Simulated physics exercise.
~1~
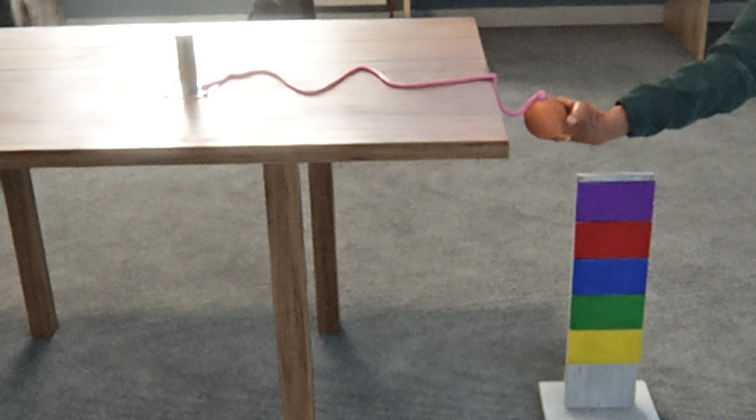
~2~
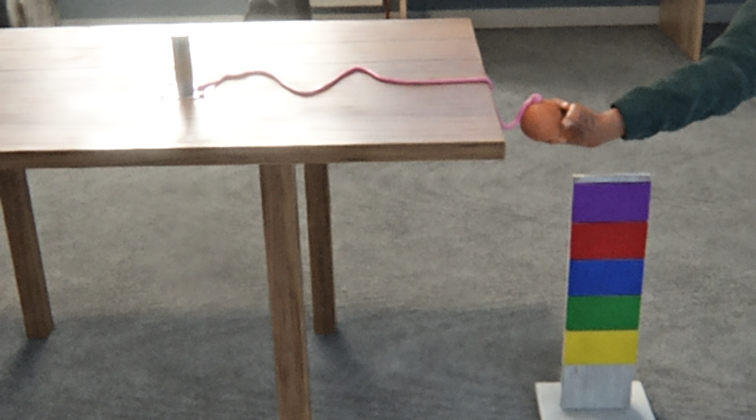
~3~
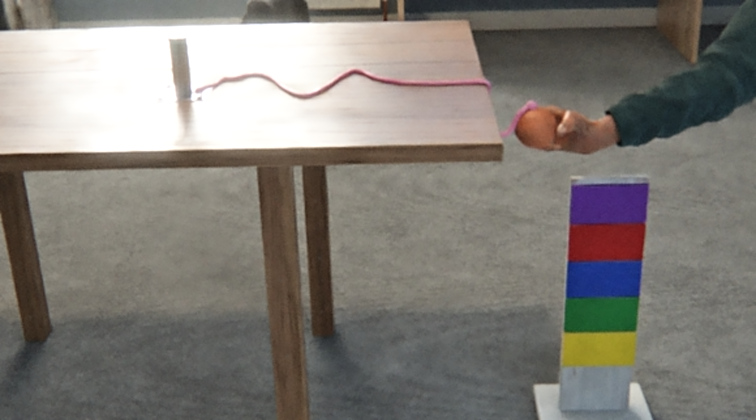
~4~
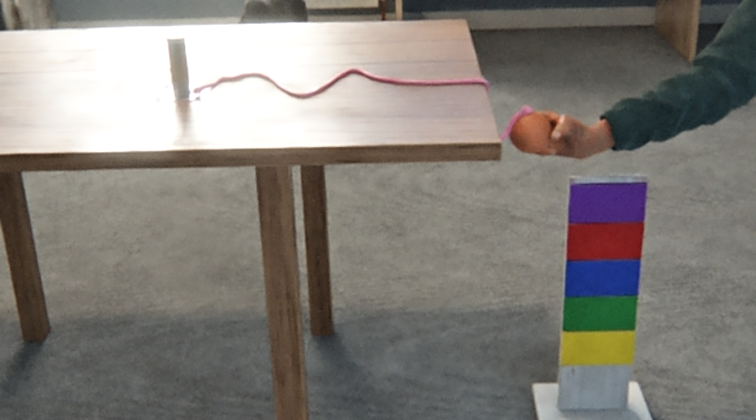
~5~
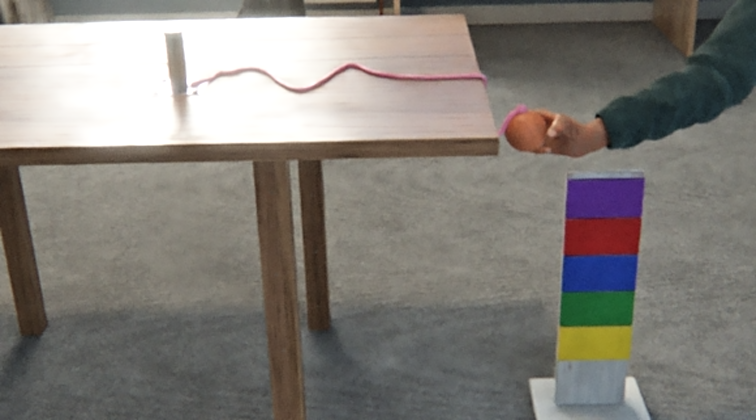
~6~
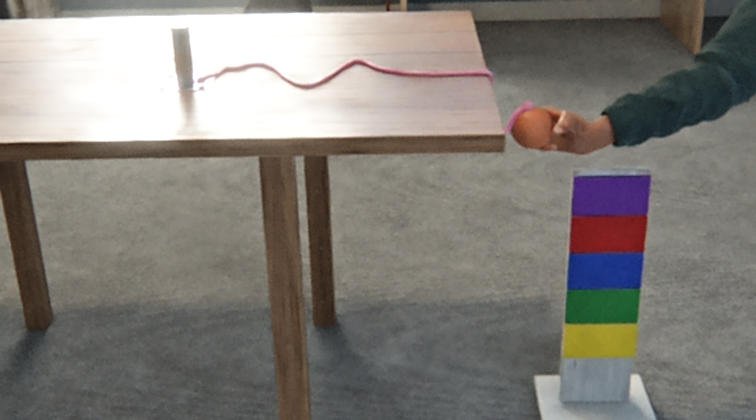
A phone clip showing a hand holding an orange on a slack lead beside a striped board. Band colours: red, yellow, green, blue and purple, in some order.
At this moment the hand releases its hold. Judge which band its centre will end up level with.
I would say green.
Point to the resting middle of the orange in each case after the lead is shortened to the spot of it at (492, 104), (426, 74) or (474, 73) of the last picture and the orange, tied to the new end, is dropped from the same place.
First try near (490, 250), second near (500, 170), third near (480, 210).
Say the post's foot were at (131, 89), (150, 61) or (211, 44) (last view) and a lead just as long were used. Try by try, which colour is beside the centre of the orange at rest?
Going case by case, it's blue, blue and finally green.
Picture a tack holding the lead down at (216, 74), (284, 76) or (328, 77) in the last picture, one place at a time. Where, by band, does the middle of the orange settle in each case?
In order: Green; blue; red.
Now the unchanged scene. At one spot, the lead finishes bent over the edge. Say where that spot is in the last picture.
Position: Approx. (367, 64).
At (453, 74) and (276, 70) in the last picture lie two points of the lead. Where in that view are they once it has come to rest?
The first moves to (486, 171), the second to (317, 76).
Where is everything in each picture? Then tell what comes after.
In the first picture, orange (545, 118); purple (616, 202); red (613, 241); blue (610, 277); green (608, 313); yellow (605, 347).
In the second picture, orange (541, 120); lead through (229, 77) (285, 85) (337, 78) (388, 81) (488, 86).
In the third picture, orange (536, 128).
In the fourth picture, orange (531, 132); lead through (225, 79) (282, 87) (333, 80) (391, 81) (486, 93).
In the fifth picture, orange (525, 130).
In the sixth picture, orange (532, 127); lead through (229, 69) (286, 78) (337, 71) (395, 72) (490, 84).
Early on, orange near (444, 302); level with green.
Midway, orange near (506, 310); level with green.
Finally, orange near (481, 312); level with green. Its middle rests at the green band.
